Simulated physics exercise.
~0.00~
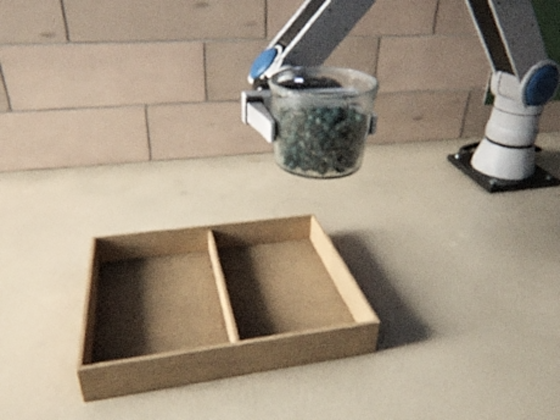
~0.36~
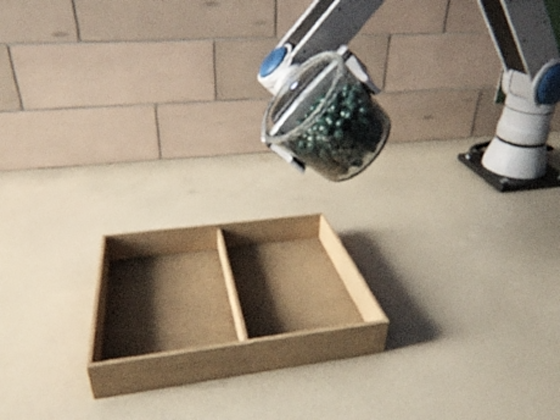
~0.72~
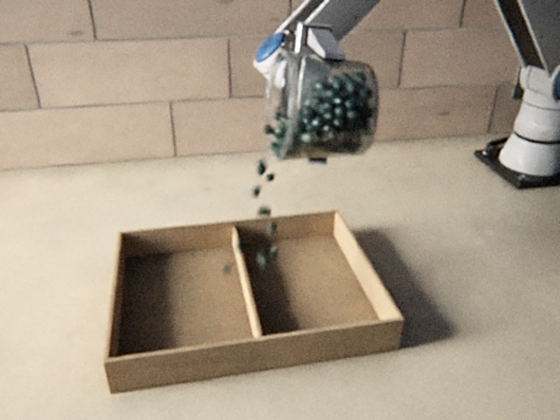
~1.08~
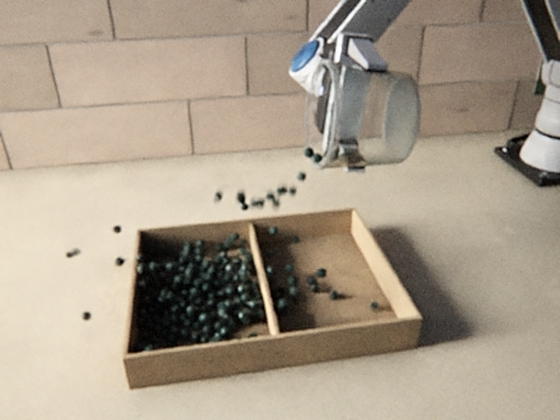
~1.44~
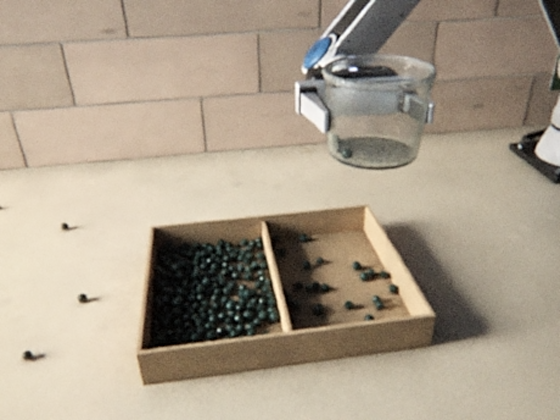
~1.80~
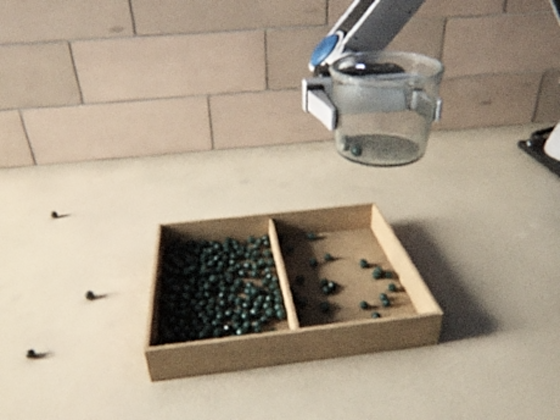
A robot arm holds a clear beaker full of dark green beads above a shallow wooden tray with a divider, seen from slightly above on a pale table before a tan brick wall. The arm tips the beaker to the left until it lies on its side, and beads start falling near the divider. They pour out in a stream, heaping in the left part while some scatter into the right part and a few land on the table. The arm then turns the beaker upright, nearly empty. The left part ends thickly covered, the right only sparsely dotted.
